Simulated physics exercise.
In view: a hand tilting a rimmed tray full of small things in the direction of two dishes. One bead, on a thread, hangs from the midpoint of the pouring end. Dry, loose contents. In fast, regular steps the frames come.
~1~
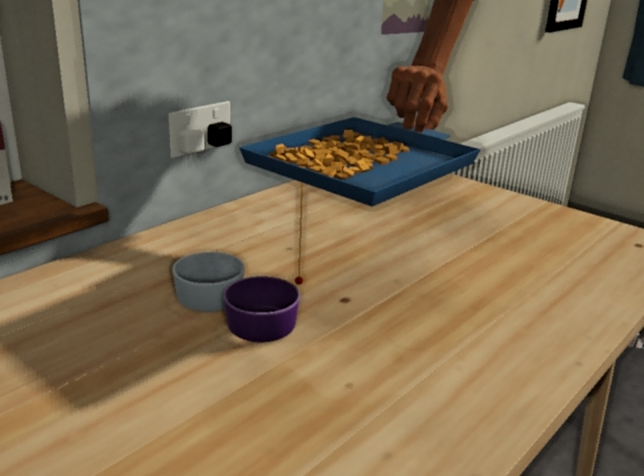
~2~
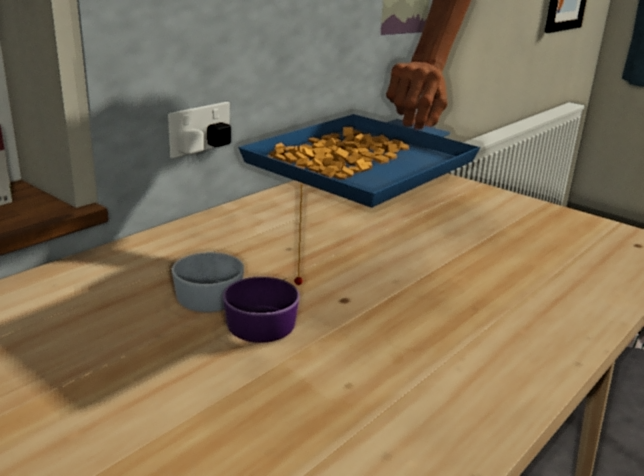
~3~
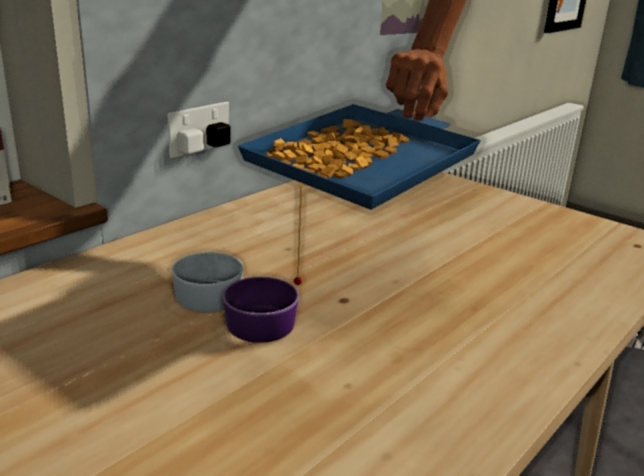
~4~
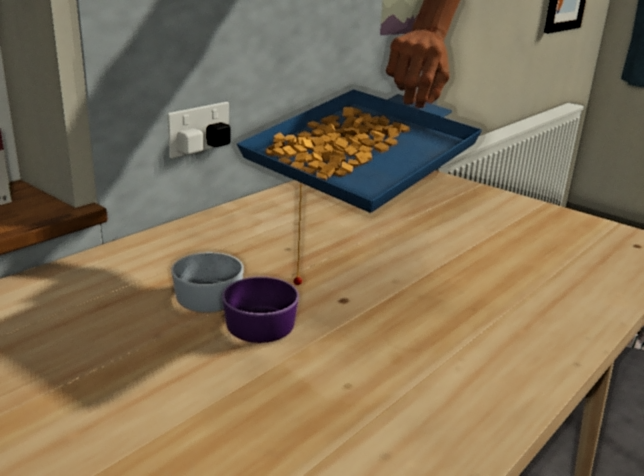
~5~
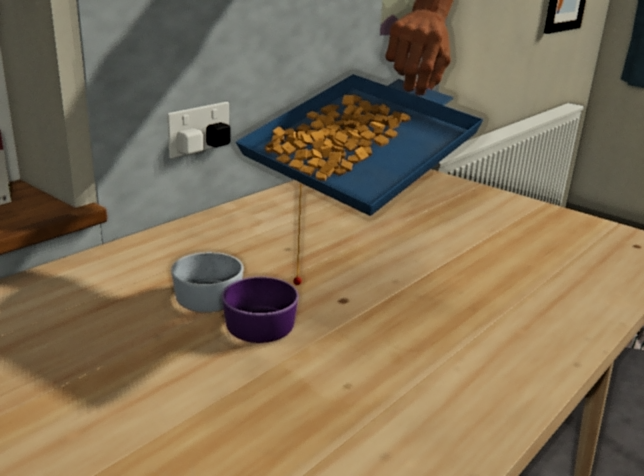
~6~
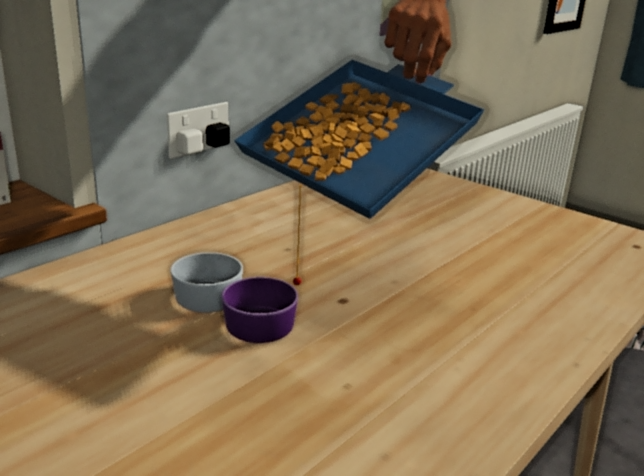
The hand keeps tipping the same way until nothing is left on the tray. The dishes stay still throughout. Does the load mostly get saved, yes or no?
No, less than half is saved.
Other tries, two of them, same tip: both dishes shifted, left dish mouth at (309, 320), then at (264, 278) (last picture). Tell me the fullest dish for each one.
Well, the left-side one at the first spot and the right-side one at the second.
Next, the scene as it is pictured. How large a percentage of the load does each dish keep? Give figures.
Looks like close to 0 % lands in the left dish and close to 0 % in the right one.
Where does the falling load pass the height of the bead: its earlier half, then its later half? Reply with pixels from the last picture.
First close to (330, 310), next close to (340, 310).
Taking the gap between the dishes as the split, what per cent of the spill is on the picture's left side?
I'd put it at around 0 per cent.
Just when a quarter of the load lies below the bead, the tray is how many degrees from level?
It is at around 85 degrees by then.
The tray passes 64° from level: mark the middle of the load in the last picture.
Roughly (333, 175).
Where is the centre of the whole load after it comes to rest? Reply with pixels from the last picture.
Somewhere close to (339, 360) in the last picture.
Just after the last frame, tray tipped steeply; every one on the tray.
A moment on, tray tipped past a quarter turn; roughly a third on the tray; just a few in the right dish; roughly half outside both; roughly a quarter in the air.
Further on, tray tipped past a quarter turn; just a few in the right dish; almost all outside both.
When it is over, tray tipped past a quarter turn; just a few in the right dish; not one in the left dish; almost all outside both.
